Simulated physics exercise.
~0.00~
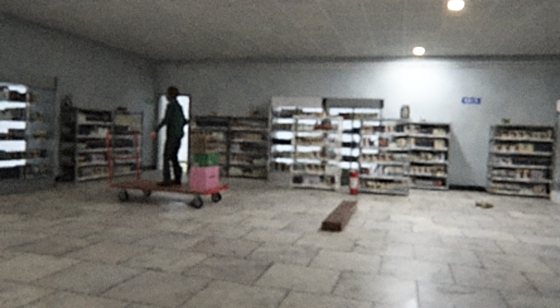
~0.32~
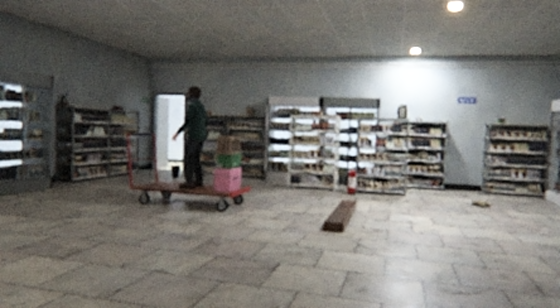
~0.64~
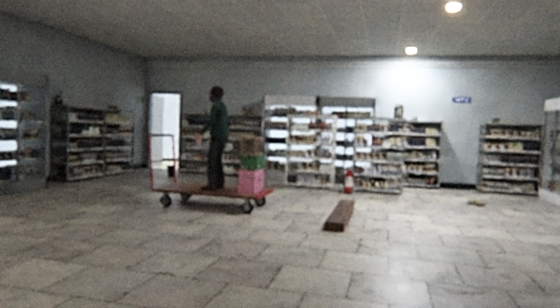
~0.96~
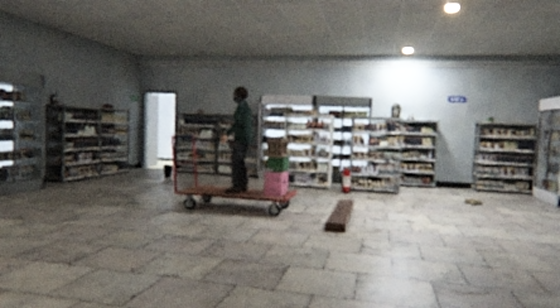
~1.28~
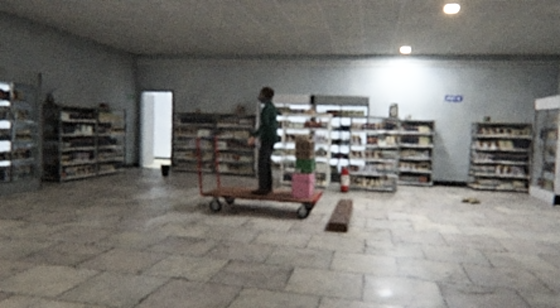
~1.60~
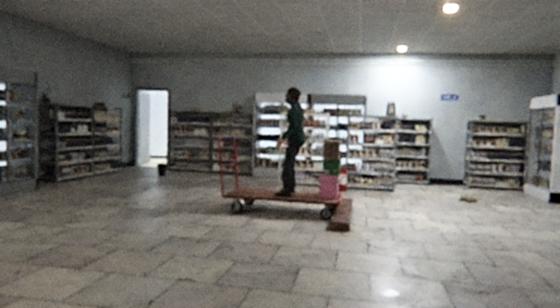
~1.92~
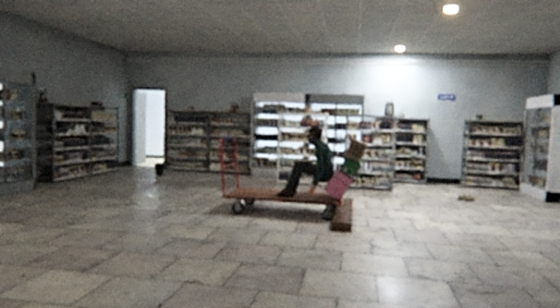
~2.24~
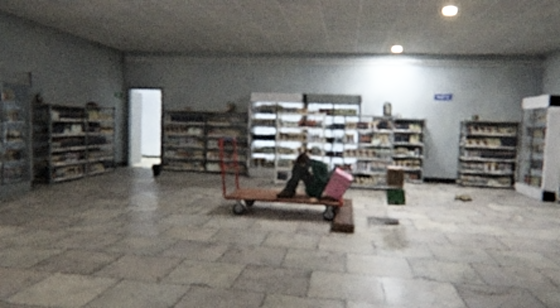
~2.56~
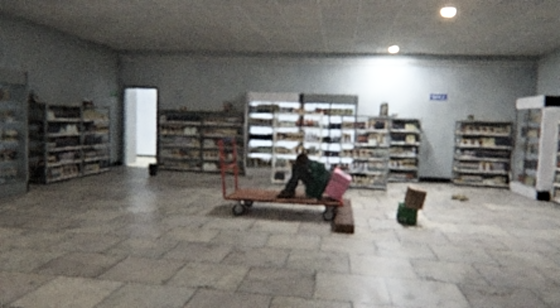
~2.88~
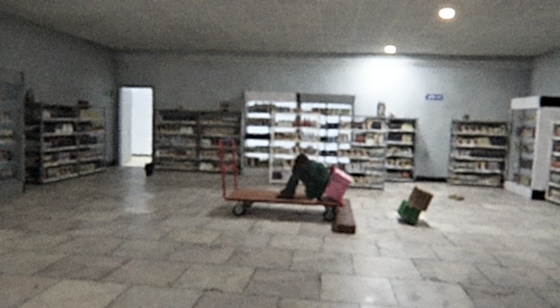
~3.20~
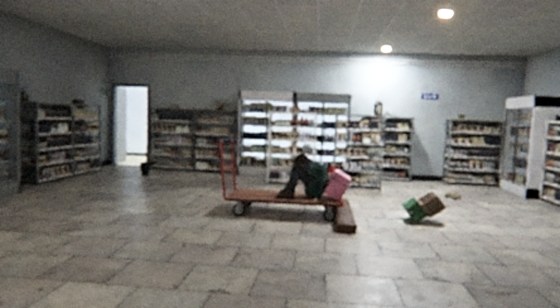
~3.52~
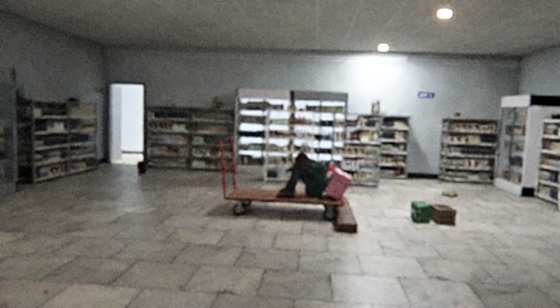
Red trolley rolling right and stopping at a kerb, its standing rider slumping onto the deck, pink box leaning, two boxes tumbling off.
